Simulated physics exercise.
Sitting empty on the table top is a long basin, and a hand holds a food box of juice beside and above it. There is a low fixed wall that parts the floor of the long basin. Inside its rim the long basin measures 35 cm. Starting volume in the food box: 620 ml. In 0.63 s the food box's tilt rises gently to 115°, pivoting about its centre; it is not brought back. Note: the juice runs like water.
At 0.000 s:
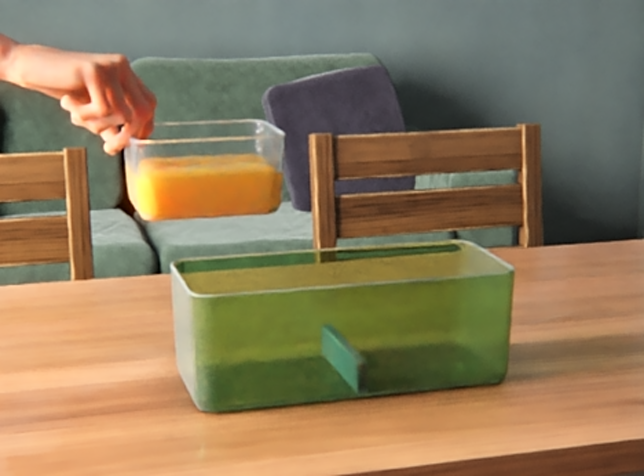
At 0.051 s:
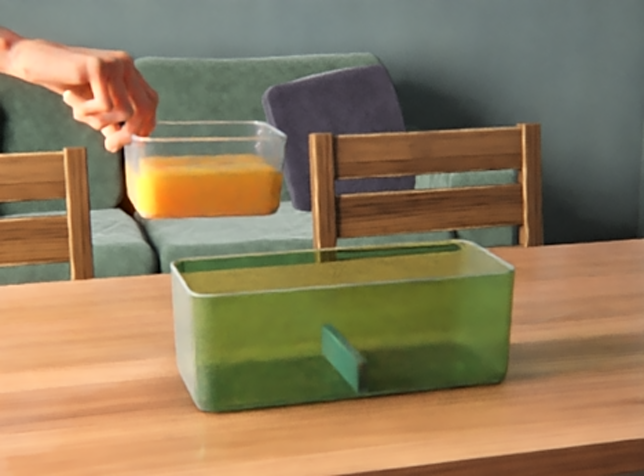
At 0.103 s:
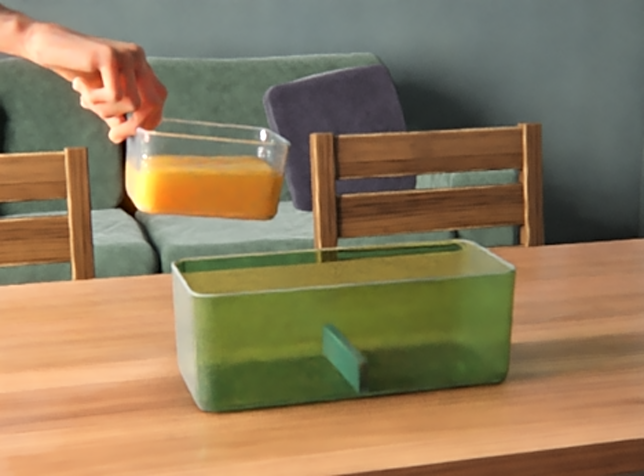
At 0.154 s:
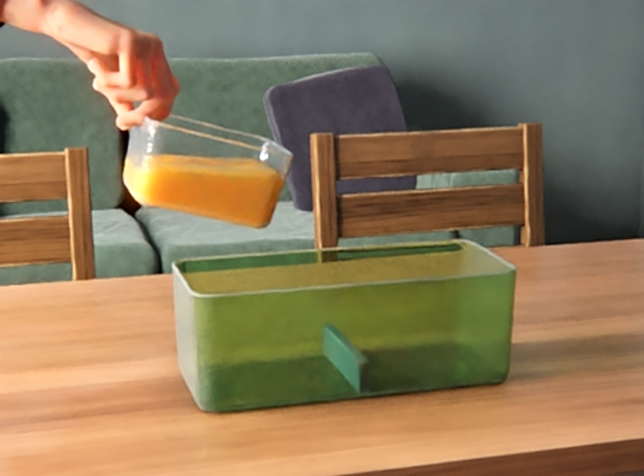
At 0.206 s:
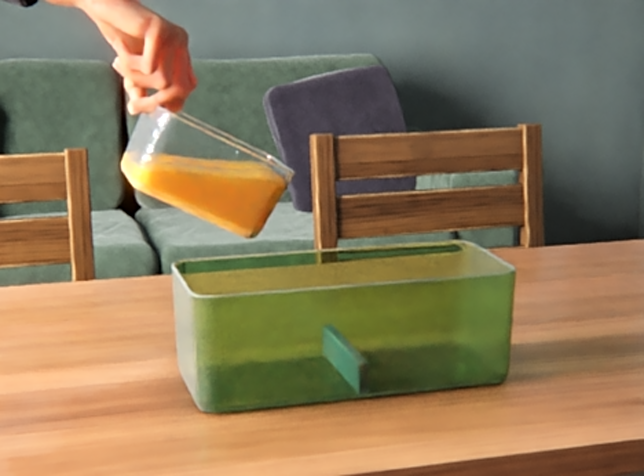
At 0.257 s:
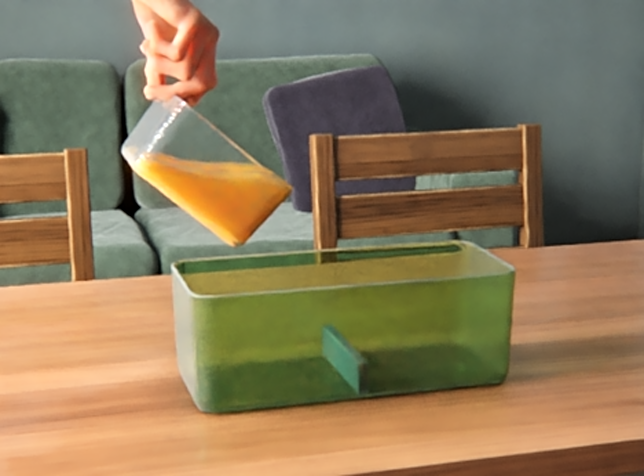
A hand steadily tilting a clear box of orange juice rightward above a long green basin on a wooden table.
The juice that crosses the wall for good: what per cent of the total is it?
It is about 20 per cent of the total.
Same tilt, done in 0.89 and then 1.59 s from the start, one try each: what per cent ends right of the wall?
The first try gives 15 percent and the second 20 percent.
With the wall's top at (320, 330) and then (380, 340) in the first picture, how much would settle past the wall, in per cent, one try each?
The first gives near 25 per cent and the second near 15 per cent.
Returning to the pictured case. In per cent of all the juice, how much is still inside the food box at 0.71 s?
I reckon near 1 per cent still sits there.
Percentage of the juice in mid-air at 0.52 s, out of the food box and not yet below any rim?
Some 24 % is the figure.
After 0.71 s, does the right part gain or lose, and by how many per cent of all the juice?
There is a rise of about 10.
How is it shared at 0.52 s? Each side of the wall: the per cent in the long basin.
Lab note: Left near 62 %, right near 0.
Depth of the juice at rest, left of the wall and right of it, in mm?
Left part about 20 mm deep, right part about 6 mm deep.
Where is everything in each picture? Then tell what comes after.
In the first frame, it leans 0°; its right rim is at (274, 130); the juice meets the walls at (133, 168) and (269, 162); the long basin's rim runs from (181, 280) to (492, 257); the wall's top is at (343, 344).
In the second frame, it leans 2°; its right rim is at (275, 132); the juice meets the walls at (133, 167) and (270, 162).
In the third frame, it leans 7°; its right rim is at (279, 139); the juice meets the walls at (134, 165) and (271, 163).
In the fourth frame, it leans 16°; its right rim is at (283, 150); the juice meets the walls at (134, 163) and (273, 166).
In the fifth frame, it leans 28°; its right rim is at (283, 167); the juice meets the walls at (132, 160) and (276, 169).
In the sixth frame, it leans 41°; its right rim is at (280, 185); the juice meets the walls at (130, 154) and (276, 174); 1 per cent is over the edge.
By 0.52 s the tilt is 106° and 14 per cent is still to pour, 63 is left of the wall and 0 right of it.
By 0.71 s the tilt is 115° and 1 per cent is still to pour, 82 is left of the wall and 10 right of it.
By 0.91 s the tilt is 115° and 0 per cent is still to pour, 76 is left of the wall and 20 right of it.
By 1.13 s the tilt is 115° and 0 per cent is still to pour, 76 is left of the wall and 20 right of it.
At rest 76 per cent lies left of the wall, 20 right of it and 4 outside.
